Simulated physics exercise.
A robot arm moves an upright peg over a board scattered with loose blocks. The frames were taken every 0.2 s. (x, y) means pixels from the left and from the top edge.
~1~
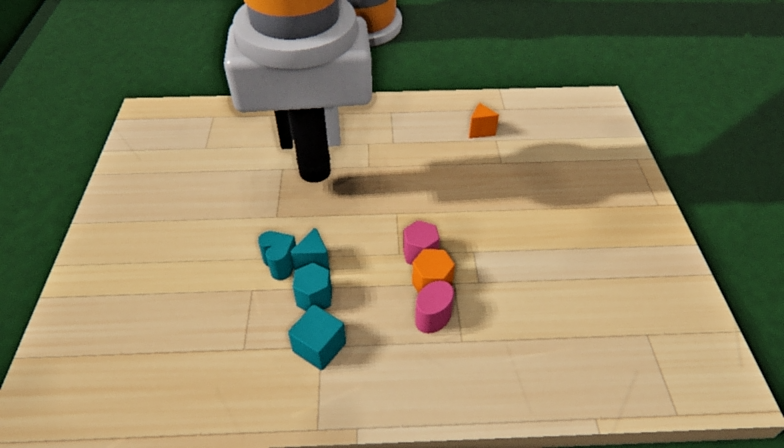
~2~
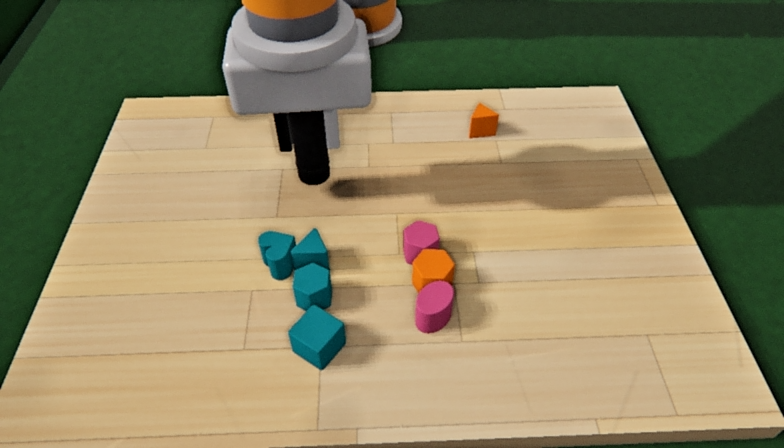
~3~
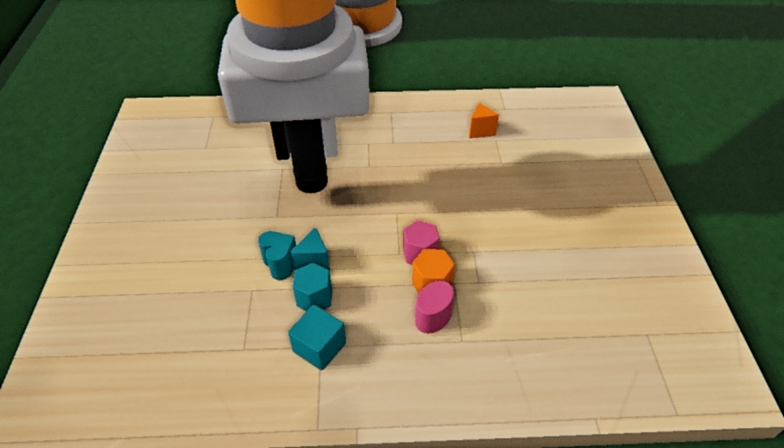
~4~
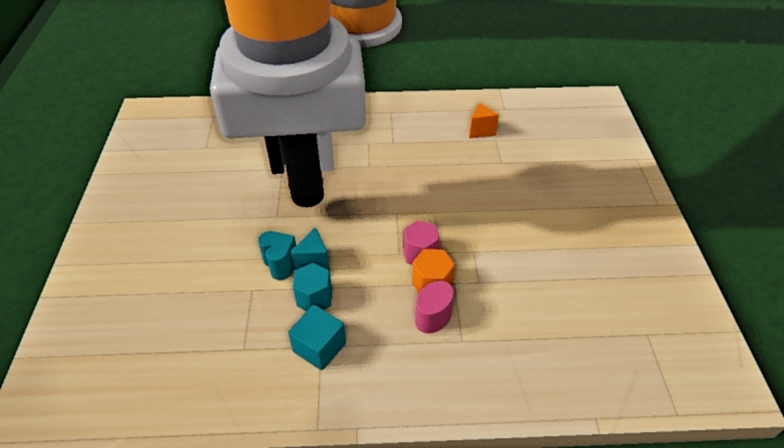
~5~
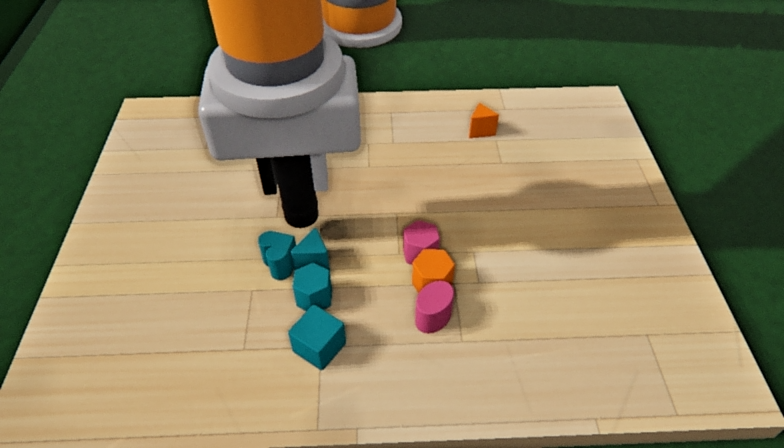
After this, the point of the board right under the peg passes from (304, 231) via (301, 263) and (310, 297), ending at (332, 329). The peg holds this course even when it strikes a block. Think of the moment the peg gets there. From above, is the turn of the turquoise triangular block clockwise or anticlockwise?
Against the clock.
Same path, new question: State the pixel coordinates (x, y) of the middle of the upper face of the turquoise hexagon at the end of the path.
Just about (349, 338).
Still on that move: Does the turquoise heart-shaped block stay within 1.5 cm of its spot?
No - that is not the case.
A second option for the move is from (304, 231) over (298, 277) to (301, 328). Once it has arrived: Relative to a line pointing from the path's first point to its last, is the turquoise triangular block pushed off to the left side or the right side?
Shifted left.
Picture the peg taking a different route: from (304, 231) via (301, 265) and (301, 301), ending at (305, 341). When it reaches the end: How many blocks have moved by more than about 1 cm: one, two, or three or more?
The answer is three or more blocks, counting only moves over 1 cm.
On the path given first. One third of the way, peg at (299, 250); turquoise heart-shaped block at (267, 258), turned 50° clockwise; turquoise triangular block at (320, 257); turquoise hexagon at (312, 283).
Two thirds of the way, peg at (308, 284); turquoise heart-shaped block at (265, 262), turned 60° clockwise; turquoise triangular block at (342, 269), turned 20° anticlockwise; turquoise hexagon at (327, 302), turned 55° clockwise; turquoise four-sided block at (316, 339).
At the end, peg at (330, 315); turquoise heart-shaped block at (265, 262), turned 60° clockwise; turquoise triangular block at (344, 274), turned 60° anticlockwise; turquoise hexagon at (349, 338), turned 70° clockwise; turquoise four-sided block at (316, 364).
